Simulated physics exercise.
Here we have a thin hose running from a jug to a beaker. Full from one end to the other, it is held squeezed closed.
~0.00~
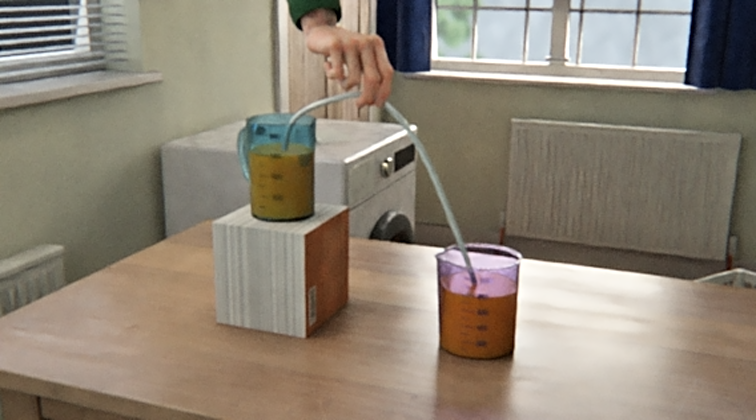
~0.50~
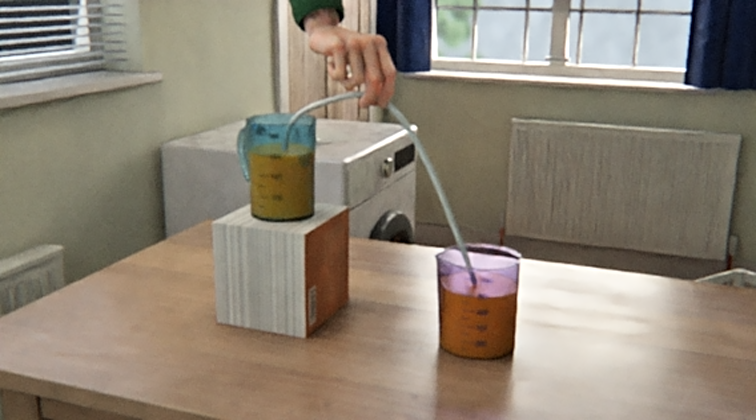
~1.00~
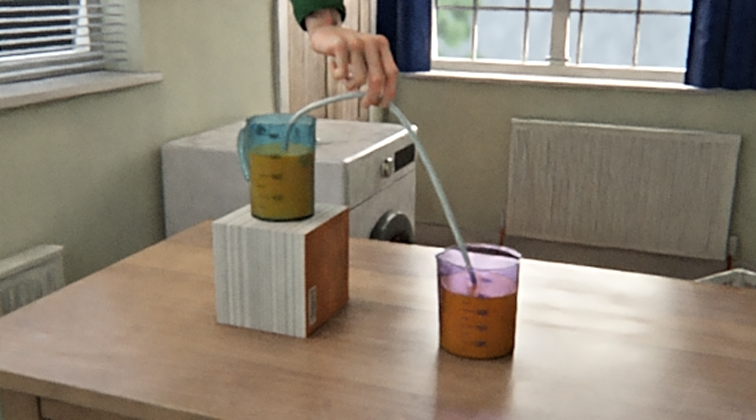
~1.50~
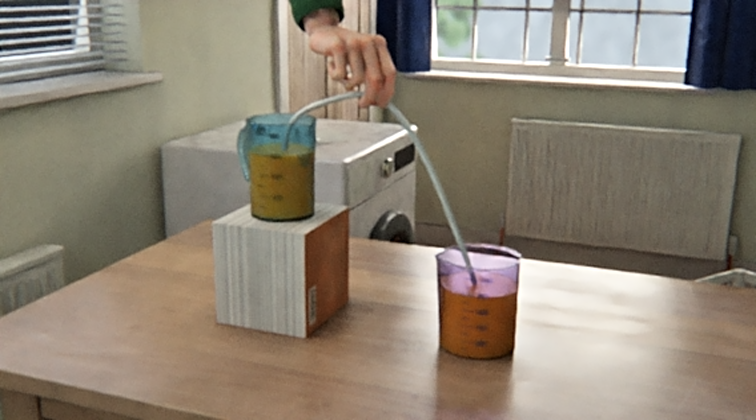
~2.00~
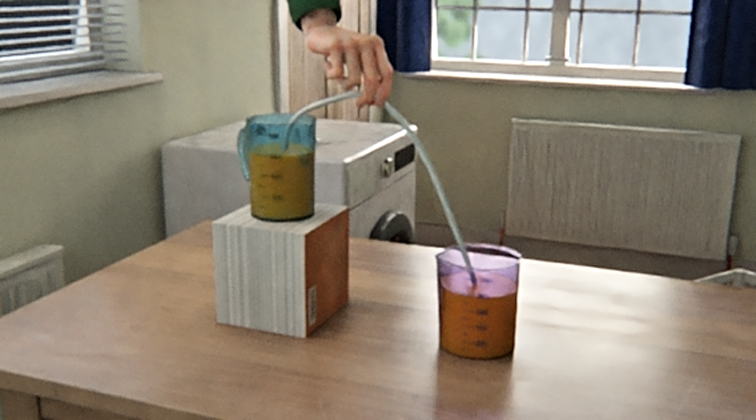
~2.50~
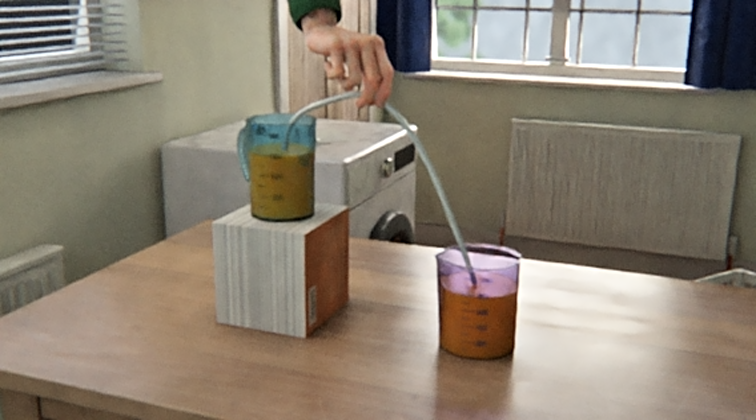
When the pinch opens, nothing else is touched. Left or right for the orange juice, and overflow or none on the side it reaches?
Flow: Right, taker: Overflow.
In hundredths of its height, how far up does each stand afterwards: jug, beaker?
About 10 %, then 100 %.
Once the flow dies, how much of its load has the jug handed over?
Roughly 85 per cent of it.
After 8.0 s, the jug is about half full; the beaker is about three quarters full.
After 20.0 s, the jug is about a quarter full; the beaker is full to the brim; some has gone over the lower rim.
After 45.0 s, the jug is nearly empty; the beaker is full to the brim; some has gone over the lower rim.
